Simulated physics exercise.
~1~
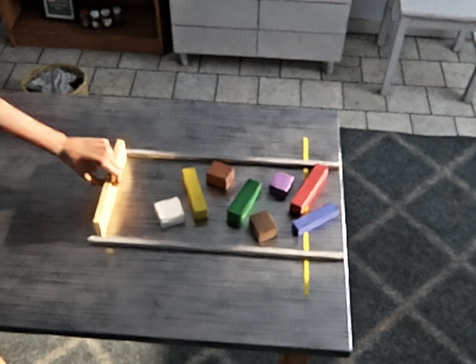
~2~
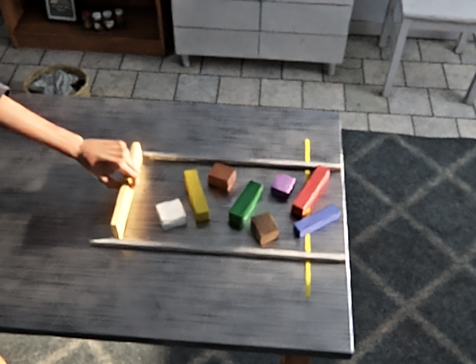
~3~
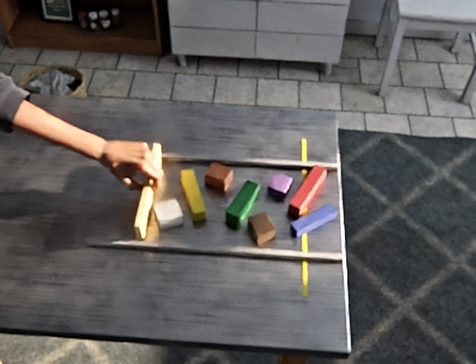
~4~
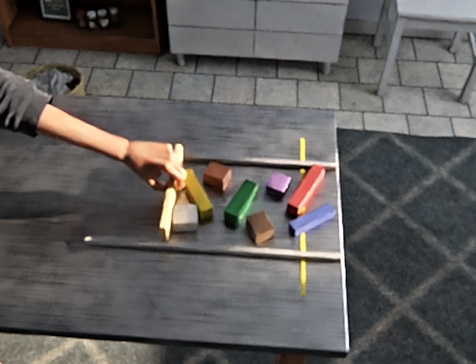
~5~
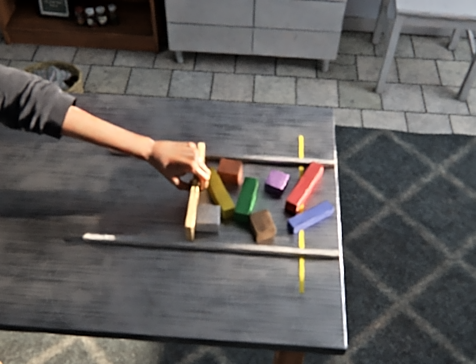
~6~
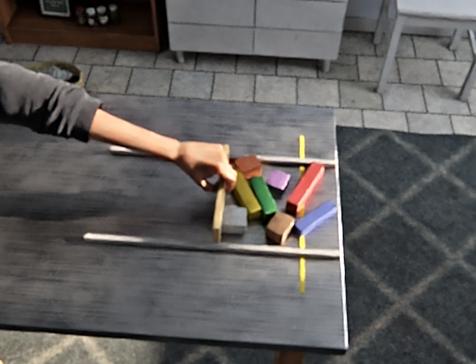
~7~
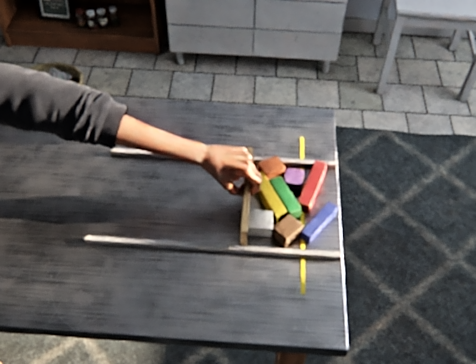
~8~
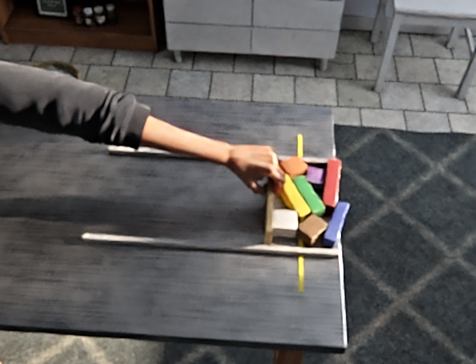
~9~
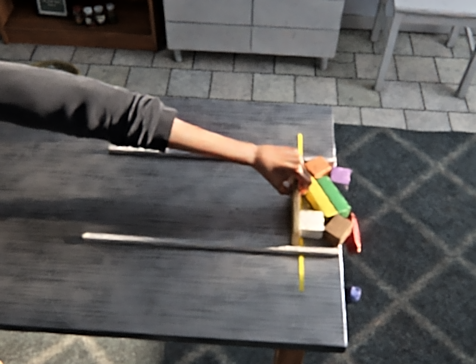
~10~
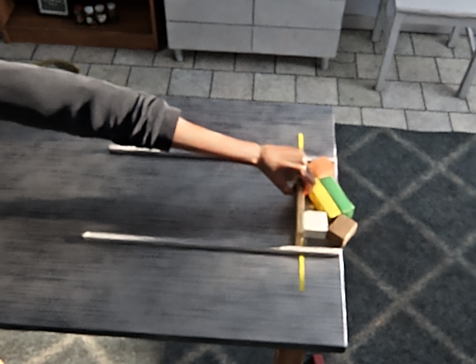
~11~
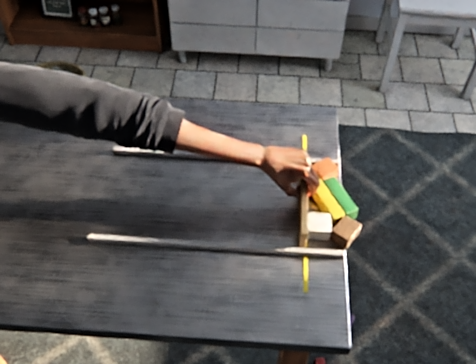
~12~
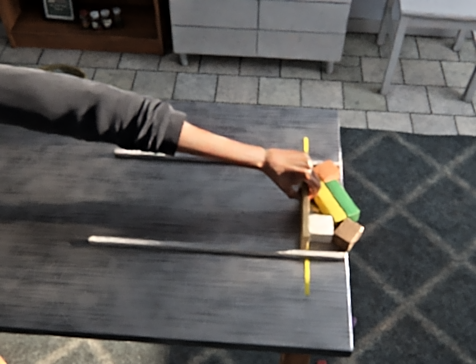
A hand slides an upright wooden board rightward along a dark table between two rails, gathering colourful sticks and blocks and pushing them toward the edge. The red stick, blue bar and purple block fall off, and the board stops at the yellow tape with the others still at the edge.
